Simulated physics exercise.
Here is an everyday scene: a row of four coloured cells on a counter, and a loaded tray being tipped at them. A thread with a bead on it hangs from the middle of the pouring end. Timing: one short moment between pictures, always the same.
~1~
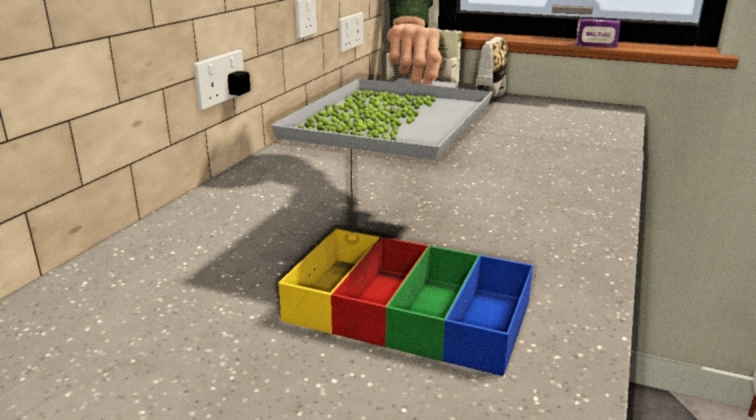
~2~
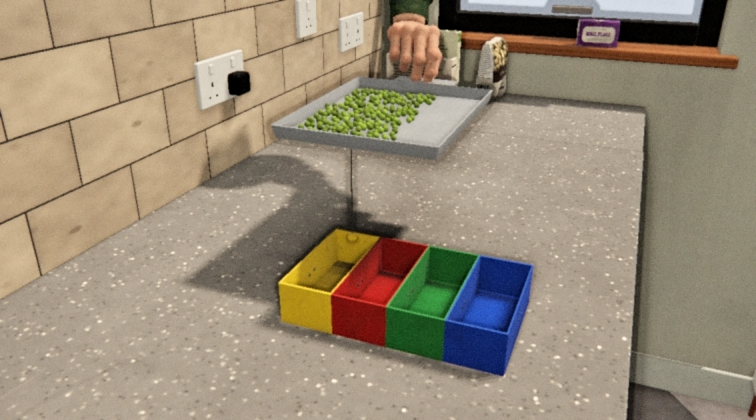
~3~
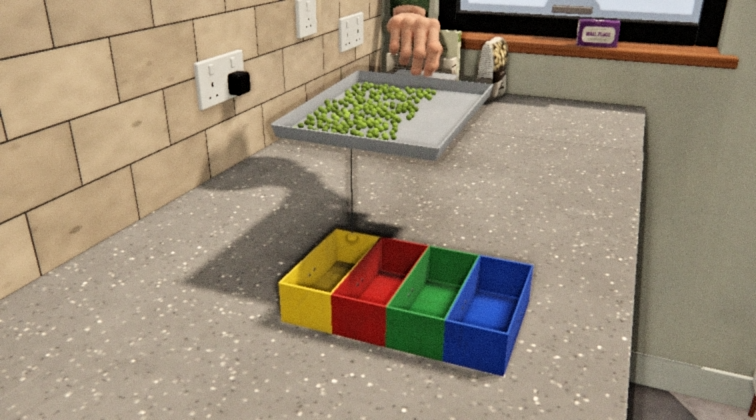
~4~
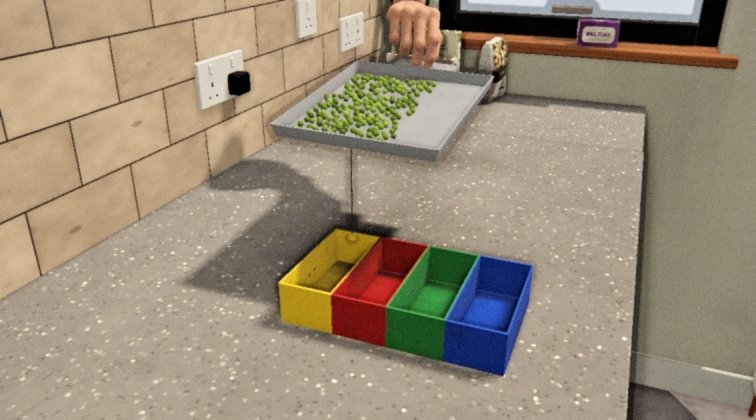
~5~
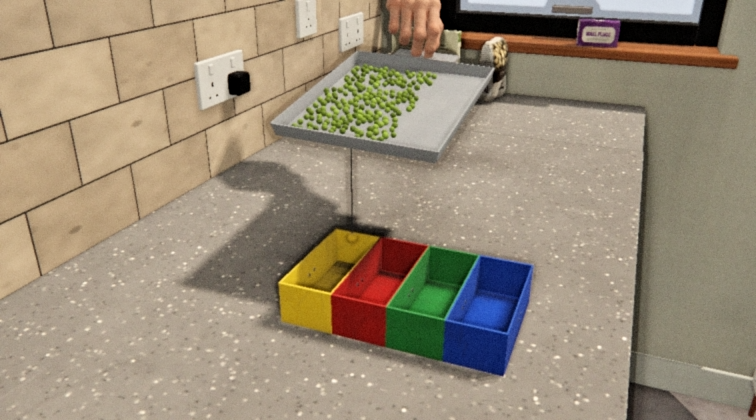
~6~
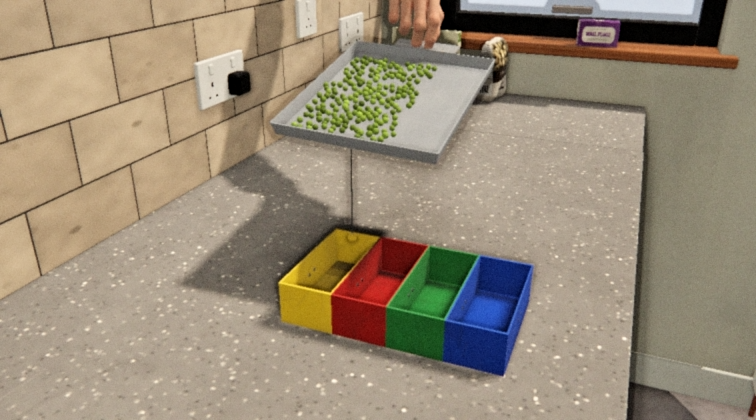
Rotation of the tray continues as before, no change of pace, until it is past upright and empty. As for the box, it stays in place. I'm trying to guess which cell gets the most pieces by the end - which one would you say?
I would say the red one.
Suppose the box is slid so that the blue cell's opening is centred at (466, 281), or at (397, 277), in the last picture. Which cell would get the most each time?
For the first spot I'd say that green cell, and for the second spot the cell in blue.
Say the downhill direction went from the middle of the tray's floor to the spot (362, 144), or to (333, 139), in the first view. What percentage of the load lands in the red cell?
I'd say some 30 in a hundred at first, then 0 in a hundred.
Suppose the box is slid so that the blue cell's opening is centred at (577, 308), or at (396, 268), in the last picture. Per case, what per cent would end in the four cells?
Try 1: Some 60 %; try 2: Some 80 %.
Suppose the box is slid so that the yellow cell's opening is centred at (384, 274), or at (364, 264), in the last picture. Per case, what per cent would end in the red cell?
20, then 50 %.
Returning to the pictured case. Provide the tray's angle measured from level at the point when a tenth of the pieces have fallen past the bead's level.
100°, roughly.
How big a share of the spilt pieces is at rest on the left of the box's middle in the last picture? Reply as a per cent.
Share on the left: Near 100 %.
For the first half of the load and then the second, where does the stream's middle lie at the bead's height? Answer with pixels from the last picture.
The leading part at (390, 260), the rest of it at (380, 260).
Soon after the last picture, tray tipped steeply; nearly all on the tray; a stray few falling or outside the box.
A little later, tray tipped right over; nearly all on the tray; a stray few in the green cell; a stray few in the red cell; a stray few in the yellow cell; a stray few falling or outside the box.
Later still, tray tipped past a quarter turn; about half in the red cell; about a quarter in the green cell; about a quarter in the yellow cell; a small part falling or outside the box.
At rest, tray tipped past a quarter turn; about half in the red cell; about a quarter in the green cell; about a quarter in the yellow cell; none in the blue cell; a small part outside the box.
